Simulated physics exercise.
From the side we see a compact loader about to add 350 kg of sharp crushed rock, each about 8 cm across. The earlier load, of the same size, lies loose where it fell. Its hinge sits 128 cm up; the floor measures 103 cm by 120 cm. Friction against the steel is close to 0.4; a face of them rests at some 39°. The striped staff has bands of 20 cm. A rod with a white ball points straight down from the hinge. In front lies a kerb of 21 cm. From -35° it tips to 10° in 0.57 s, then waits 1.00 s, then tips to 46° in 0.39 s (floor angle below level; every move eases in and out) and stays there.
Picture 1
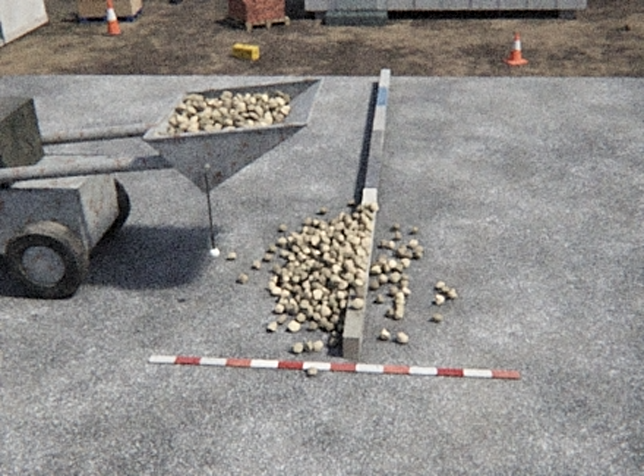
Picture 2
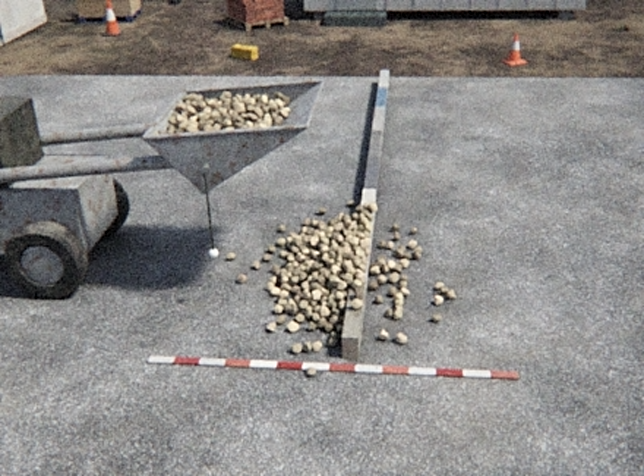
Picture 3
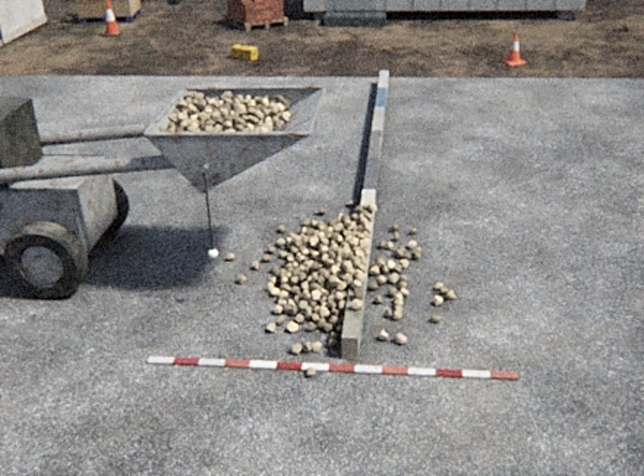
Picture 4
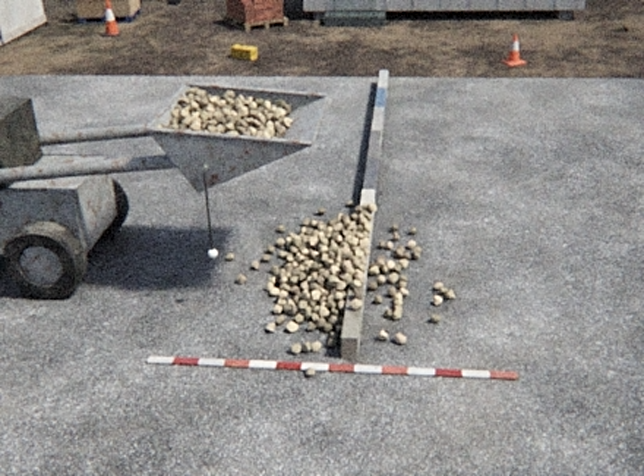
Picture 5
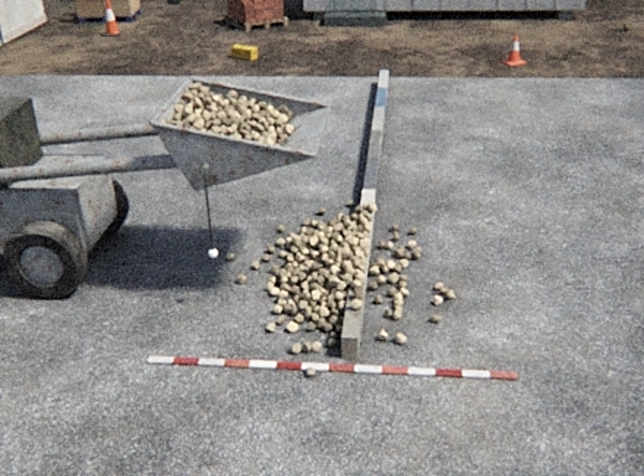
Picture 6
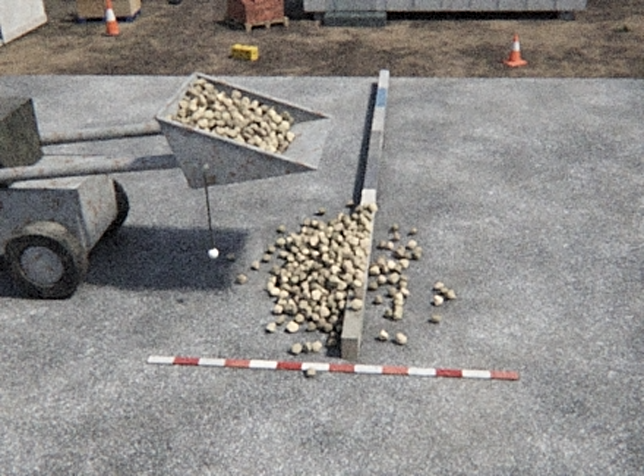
Loader bucket full of pale stones slowly tilting its lip downward at left, beside a loose stone pile lying against a kerb.
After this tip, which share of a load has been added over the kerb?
Some 4 per cent is added.
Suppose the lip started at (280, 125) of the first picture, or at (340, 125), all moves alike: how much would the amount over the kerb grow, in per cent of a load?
Near 0 per cent from the first place, 35 from the second.
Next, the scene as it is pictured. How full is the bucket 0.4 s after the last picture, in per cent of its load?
Roughly 100 per cent is still inside.
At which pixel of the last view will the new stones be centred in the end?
Near (306, 254).
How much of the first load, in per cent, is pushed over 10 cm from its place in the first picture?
Roughly 5 per cent of them.
Then, 0.1 s after the last picture the floor is at 3°; in per cent of one load, 100 in the bucket, 92 on this side of the kerb, 8 over the kerb; the foremost stones are at (431, 277).
Then, 0.4 s after the last picture the floor is at 10°; in per cent of one load, 100 in the bucket, 92 on this side of the kerb, 8 over the kerb; the foremost stones are at (431, 277).
Then, 2.1 s after the last picture the floor is at 46°; in per cent of one load, 27 in the bucket, 165 on this side of the kerb, 8 over the kerb; the foremost stones are at (431, 277).
Then, 4.8 s after the last picture the floor is at 46°; in per cent of one load, 0 in the bucket, 188 on this side of the kerb, 12 over the kerb; the foremost stones are at (436, 284). Net gain over the kerb, 4.
